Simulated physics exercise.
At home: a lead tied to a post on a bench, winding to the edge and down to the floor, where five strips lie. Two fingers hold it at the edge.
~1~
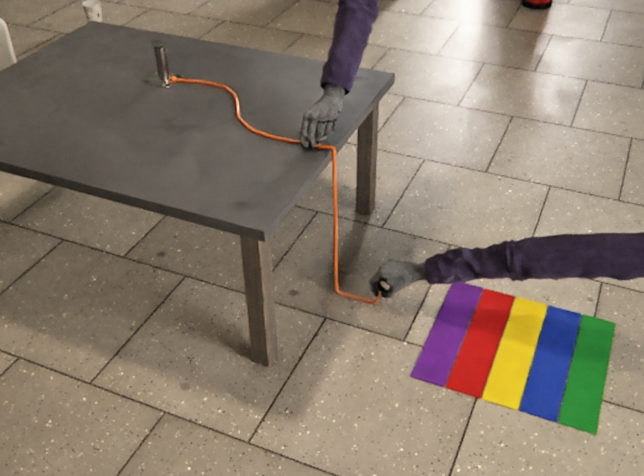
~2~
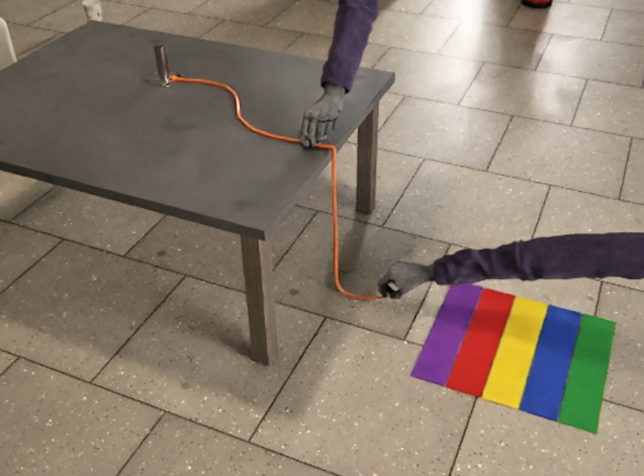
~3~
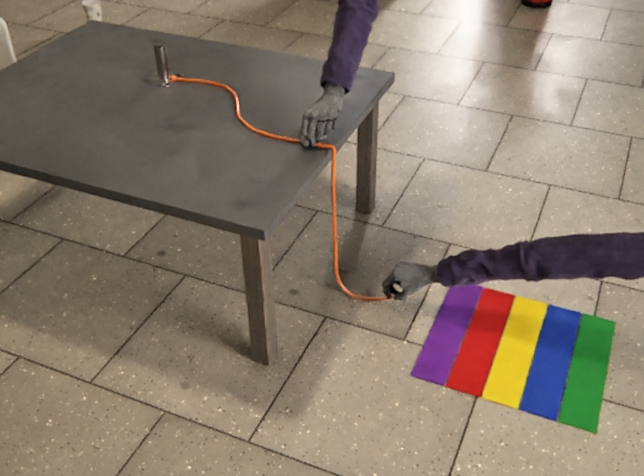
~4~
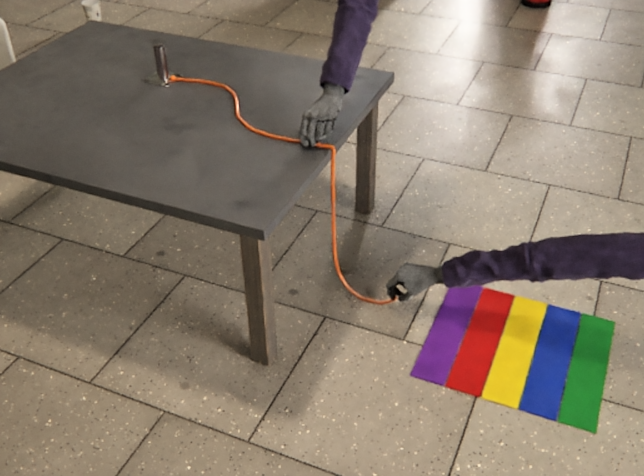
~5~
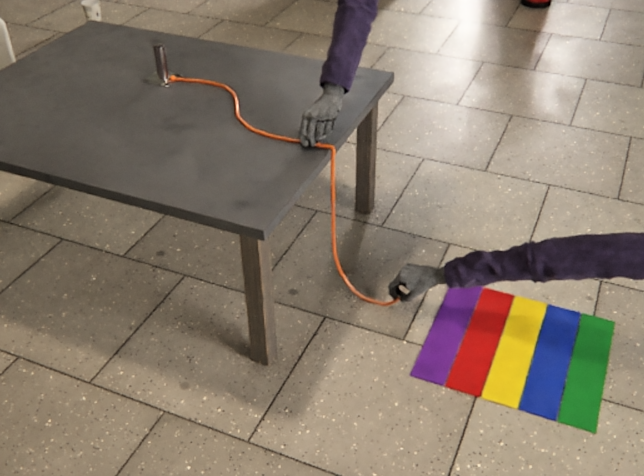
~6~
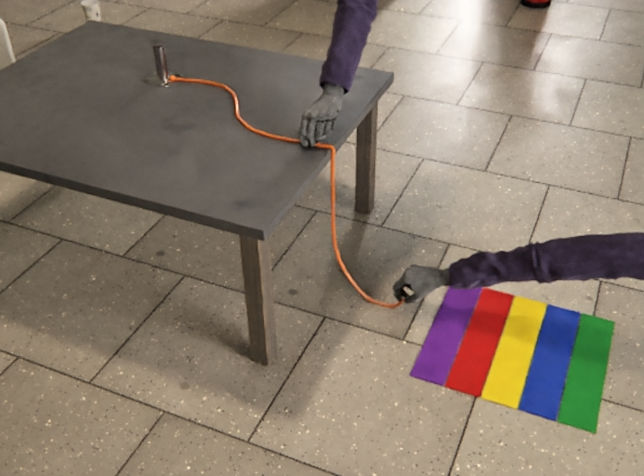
An orange cord runs from a small metal post on a dark grey table, curving to the edge, where a grey hand in a purple sleeve presses it, then down towards the floor. Seen from above at an angle, purple, red, yellow, blue and green strips lie on grey tiles at right. A second hand draws the cord's lower end slightly right, while the camera stays still.
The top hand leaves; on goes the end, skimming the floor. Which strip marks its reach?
The end stops over the yellow strip.
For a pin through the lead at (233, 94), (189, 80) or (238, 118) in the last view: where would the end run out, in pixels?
In that order: (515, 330), (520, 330) and (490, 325).
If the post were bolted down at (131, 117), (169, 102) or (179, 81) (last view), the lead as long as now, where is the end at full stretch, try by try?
Near (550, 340), (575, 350) and (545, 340).
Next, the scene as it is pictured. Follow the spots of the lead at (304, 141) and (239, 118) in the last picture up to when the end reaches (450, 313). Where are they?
The first at (330, 144), the second at (266, 115).
Soon after, end near (450, 313); over purple.
Then, end near (494, 325); over red.
At full stretch, end near (521, 333); over yellow. It gets as far as the yellow strip.
